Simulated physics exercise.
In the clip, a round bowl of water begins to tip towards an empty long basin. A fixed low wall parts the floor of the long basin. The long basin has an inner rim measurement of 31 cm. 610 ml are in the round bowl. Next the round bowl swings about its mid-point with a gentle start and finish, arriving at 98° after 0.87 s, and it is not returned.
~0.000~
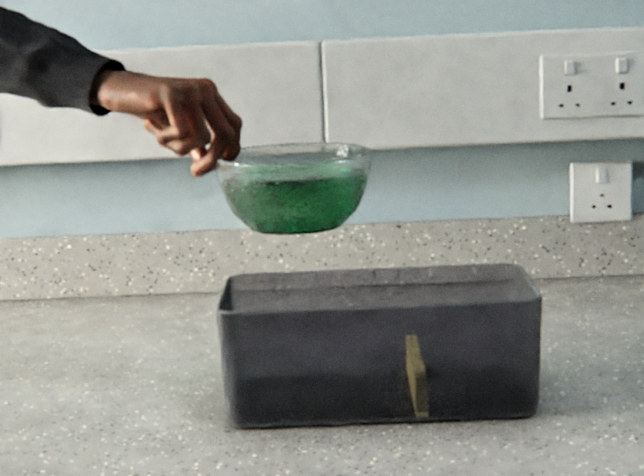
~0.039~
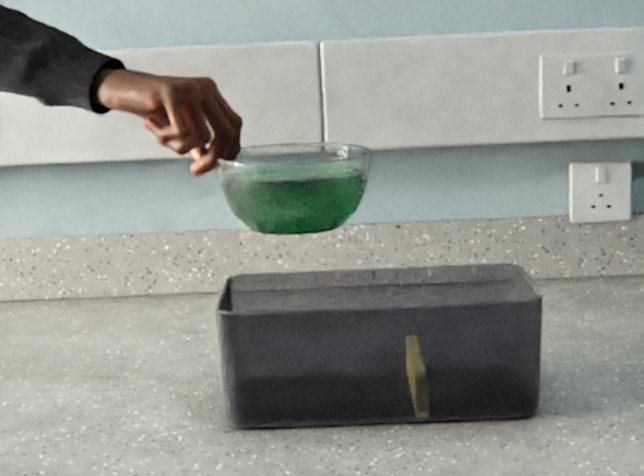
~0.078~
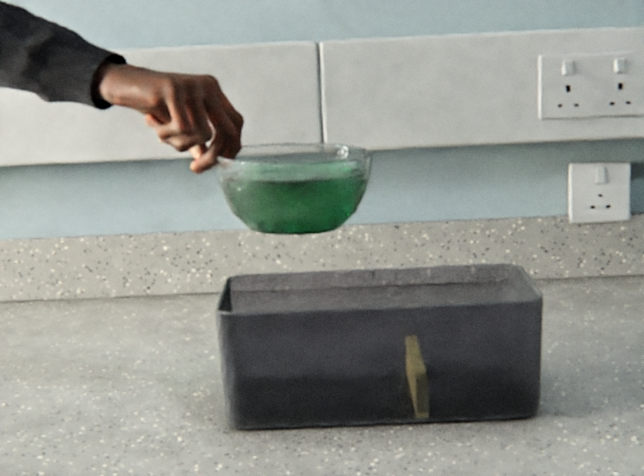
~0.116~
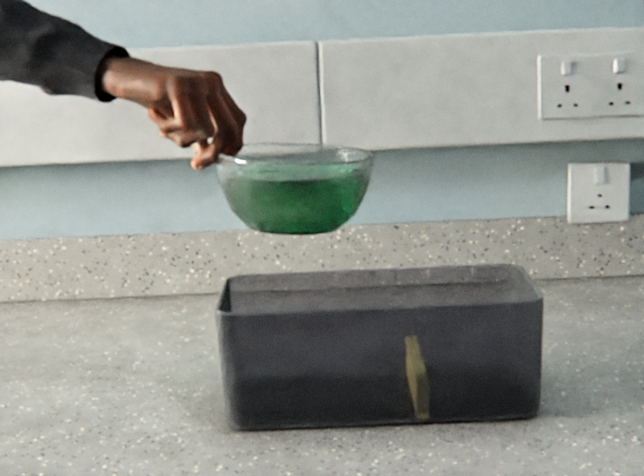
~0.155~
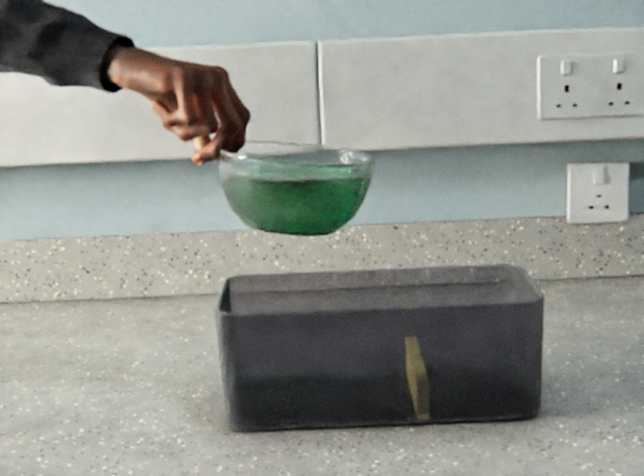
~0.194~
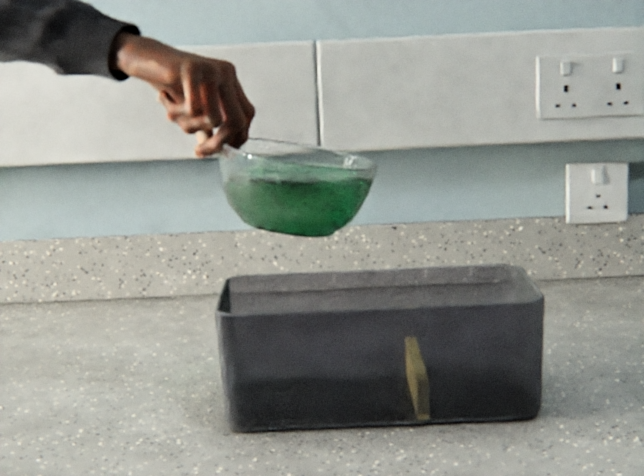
The footage shows a hand holding a clear round bowl of green water by its left rim above a long dark basin on a speckled countertop, then gradually tilting the bowl slightly down to the right.
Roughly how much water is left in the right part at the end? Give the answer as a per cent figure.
Roughly 58 per cent is left in the right part.
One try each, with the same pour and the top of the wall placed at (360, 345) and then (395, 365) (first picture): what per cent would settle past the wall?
In turn about 100 and 75 per cent.
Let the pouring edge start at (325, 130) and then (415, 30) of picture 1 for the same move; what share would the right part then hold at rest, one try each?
I'd say 15 percent on the first go, 75 percent on the next.
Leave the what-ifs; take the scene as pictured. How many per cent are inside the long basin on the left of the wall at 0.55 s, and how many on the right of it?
About 3 left, 12 right.
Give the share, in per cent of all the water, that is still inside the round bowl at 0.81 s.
Roughly 6 per cent.
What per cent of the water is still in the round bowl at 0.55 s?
I'd put it near 52 percent.
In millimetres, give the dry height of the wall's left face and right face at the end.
It's around 30 mm on the left side and around 16 mm on the right side.
By 0.55 s the tilt is 68° and 51 per cent is still to pour, 3 is left of the wall and 13 right of it.
By 0.81 s the tilt is 97° and 6 per cent is still to pour, 29 is left of the wall and 59 right of it.
By 1.08 s the tilt is 98° and 0 per cent is still to pour, 41 is left of the wall and 58 right of it.
By 1.37 s the tilt is 98° and 0 per cent is still to pour, 41 is left of the wall and 58 right of it.
At rest 41 per cent lies left of the wall, 58 right of it and 1 outside.
